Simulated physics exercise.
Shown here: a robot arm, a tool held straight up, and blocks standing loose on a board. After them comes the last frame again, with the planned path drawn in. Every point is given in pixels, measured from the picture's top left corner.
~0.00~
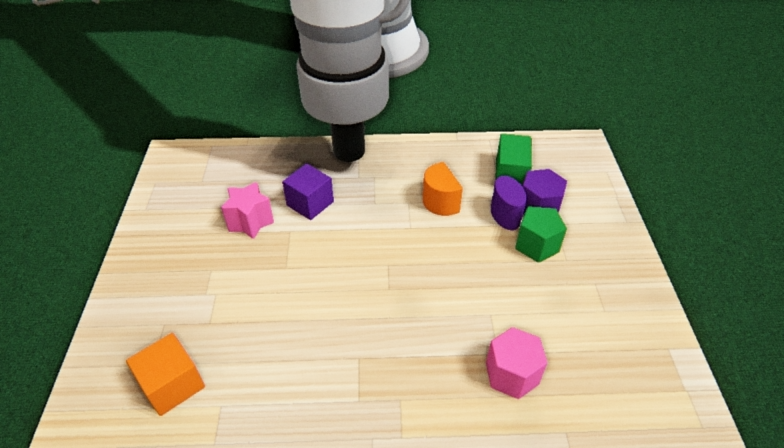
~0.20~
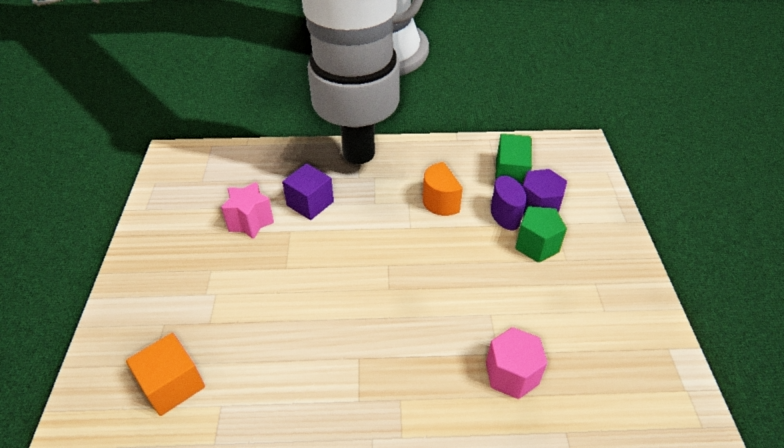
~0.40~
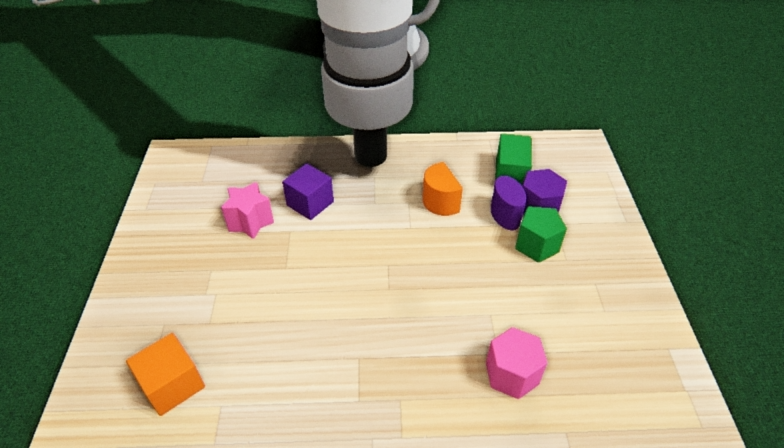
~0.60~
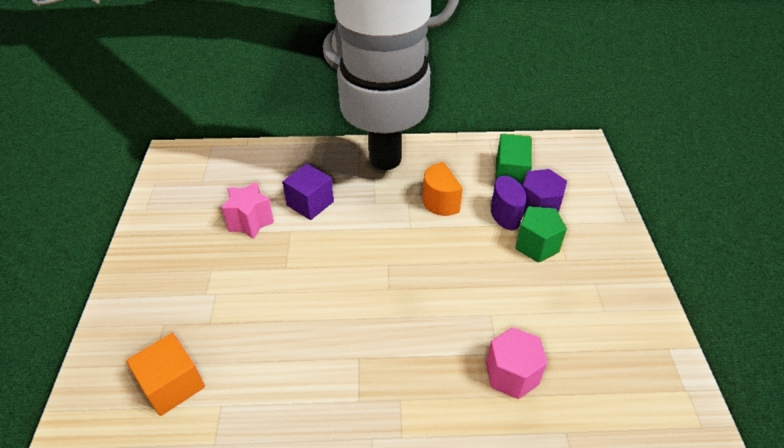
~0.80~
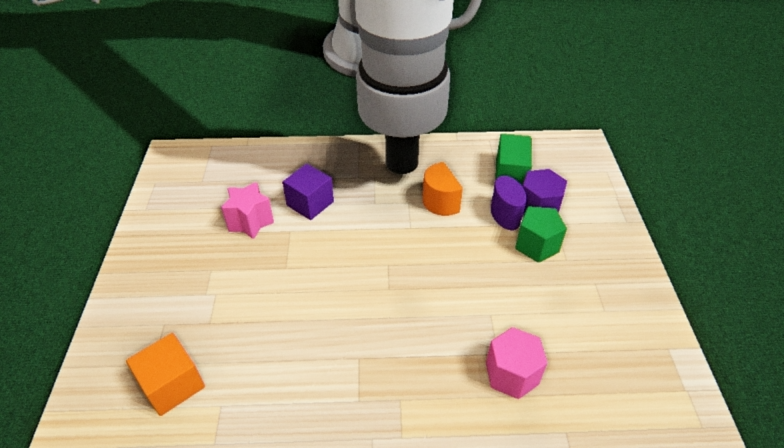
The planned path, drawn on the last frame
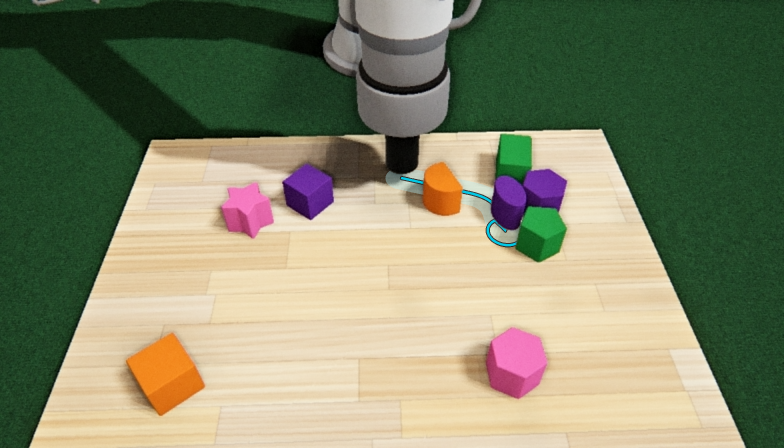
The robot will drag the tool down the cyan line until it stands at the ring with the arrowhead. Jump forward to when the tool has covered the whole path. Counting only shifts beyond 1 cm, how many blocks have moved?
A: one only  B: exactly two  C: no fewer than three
I choose C.
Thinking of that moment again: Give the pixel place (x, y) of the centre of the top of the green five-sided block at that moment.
My best guess is (565, 246).
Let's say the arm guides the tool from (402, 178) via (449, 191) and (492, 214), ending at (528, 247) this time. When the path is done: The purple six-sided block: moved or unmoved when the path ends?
It shifts.
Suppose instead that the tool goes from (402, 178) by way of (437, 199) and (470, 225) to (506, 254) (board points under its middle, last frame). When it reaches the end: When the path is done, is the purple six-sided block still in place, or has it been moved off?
From what I can tell, it will keep its place.
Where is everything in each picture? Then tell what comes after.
In the first picture, tool tip at (349, 153); block tops, orange half-round block at (442, 177); purple oval at (511, 190); green five-sided block at (544, 221); purple six-sided block at (545, 182).
In the second picture, tool at (359, 155); blocks unchanged.
In the third picture, tool at (371, 158); blocks unchanged.
In the fourth picture, tool at (385, 161); blocks unchanged.
In the fifth picture, tool at (402, 165); orange half-round block at (442, 177); purple oval at (511, 190); green five-sided block at (544, 221); purple six-sided block at (545, 182).
Path on the board, from (402, 178) over (445, 188) and (488, 200) to (506, 232).
On the path given first. One third of the way, tool at (447, 175); orange half-round block at (459, 187), turned 40° clockwise.
Two thirds of the way, tool at (491, 187); orange half-round block at (475, 196), turned 100° clockwise; purple oval at (518, 197), turned 15° clockwise; green five-sided block at (546, 223); purple six-sided block at (549, 183).
At the end, tool at (508, 218); orange half-round block at (475, 212), turned 170° clockwise; purple oval at (537, 225), turned 60° clockwise; green five-sided block at (565, 246), turned 50° anticlockwise; purple six-sided block at (551, 183), turned 15° anticlockwise.
